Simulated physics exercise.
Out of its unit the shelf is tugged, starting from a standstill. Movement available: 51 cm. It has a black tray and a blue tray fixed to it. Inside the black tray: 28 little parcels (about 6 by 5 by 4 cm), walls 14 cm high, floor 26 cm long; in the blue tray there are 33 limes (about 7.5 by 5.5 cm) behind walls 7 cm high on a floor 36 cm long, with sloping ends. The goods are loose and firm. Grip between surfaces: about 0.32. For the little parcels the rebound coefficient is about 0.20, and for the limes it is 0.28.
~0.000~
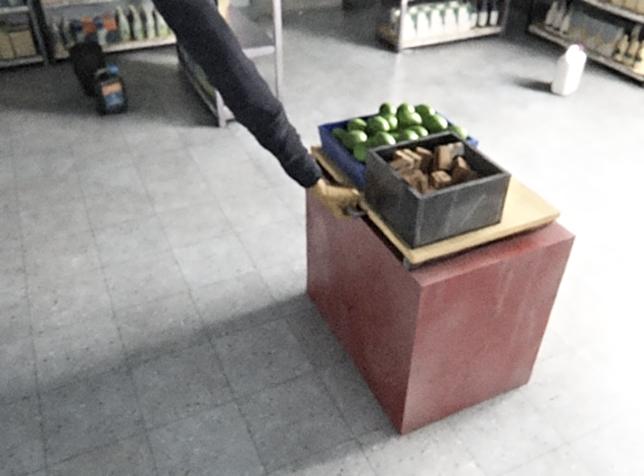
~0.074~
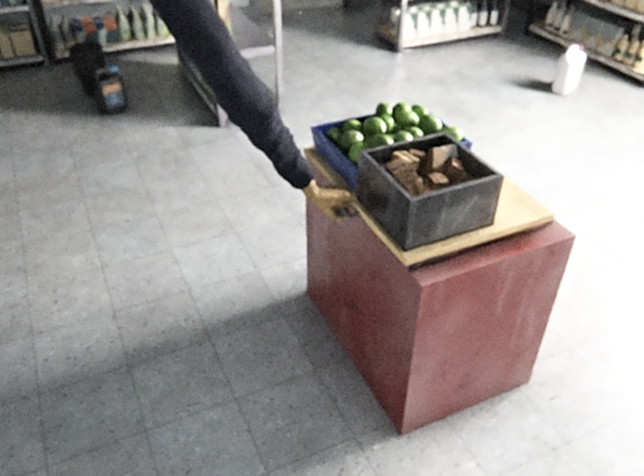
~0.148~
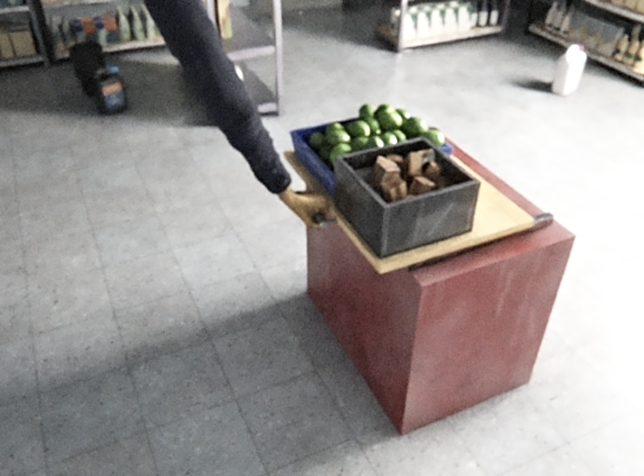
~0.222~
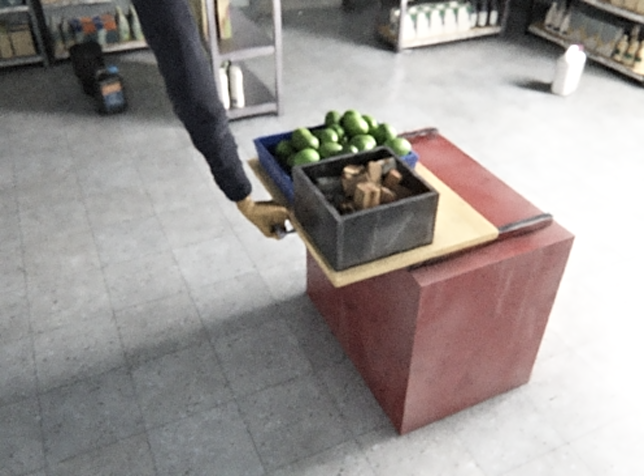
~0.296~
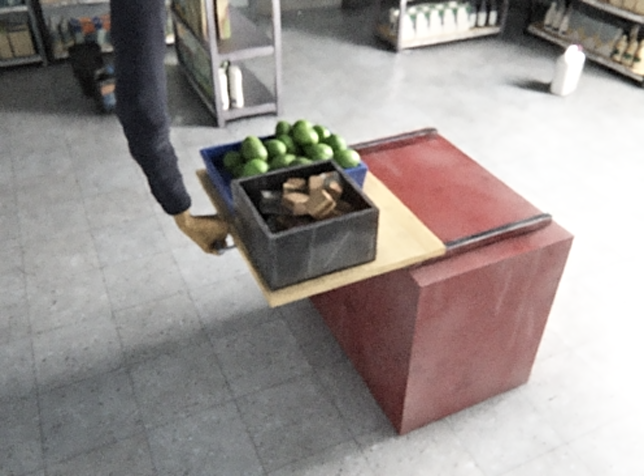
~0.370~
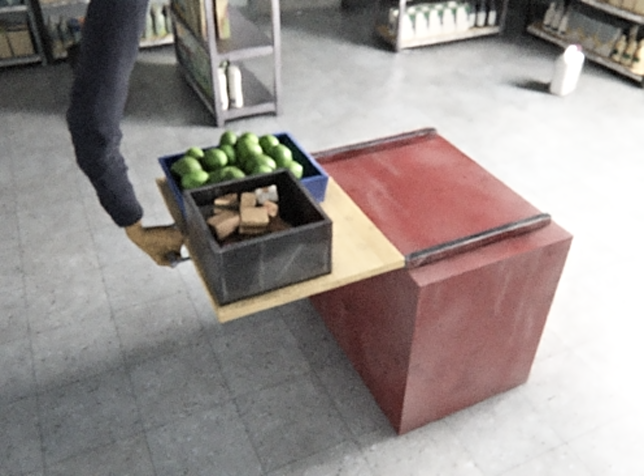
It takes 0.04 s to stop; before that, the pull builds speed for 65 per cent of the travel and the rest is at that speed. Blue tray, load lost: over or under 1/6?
Over.
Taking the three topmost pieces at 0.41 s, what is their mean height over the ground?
I'd guess about 88 cm.
After 0.41 s, black tray 28 in, 0 out and blue tray 31 in, 2 out.
After 0.53 s, black tray 27 in, 1 out and blue tray 25 in, 8 out.
After 0.75 s, black tray 26 in, 2 out and blue tray 24 in, 9 out.
When it is over (at 1.18 s), black tray 26 in, 2 out and blue tray 24 in, 9 out. Asked share, 9 of 33, 27 per cent.
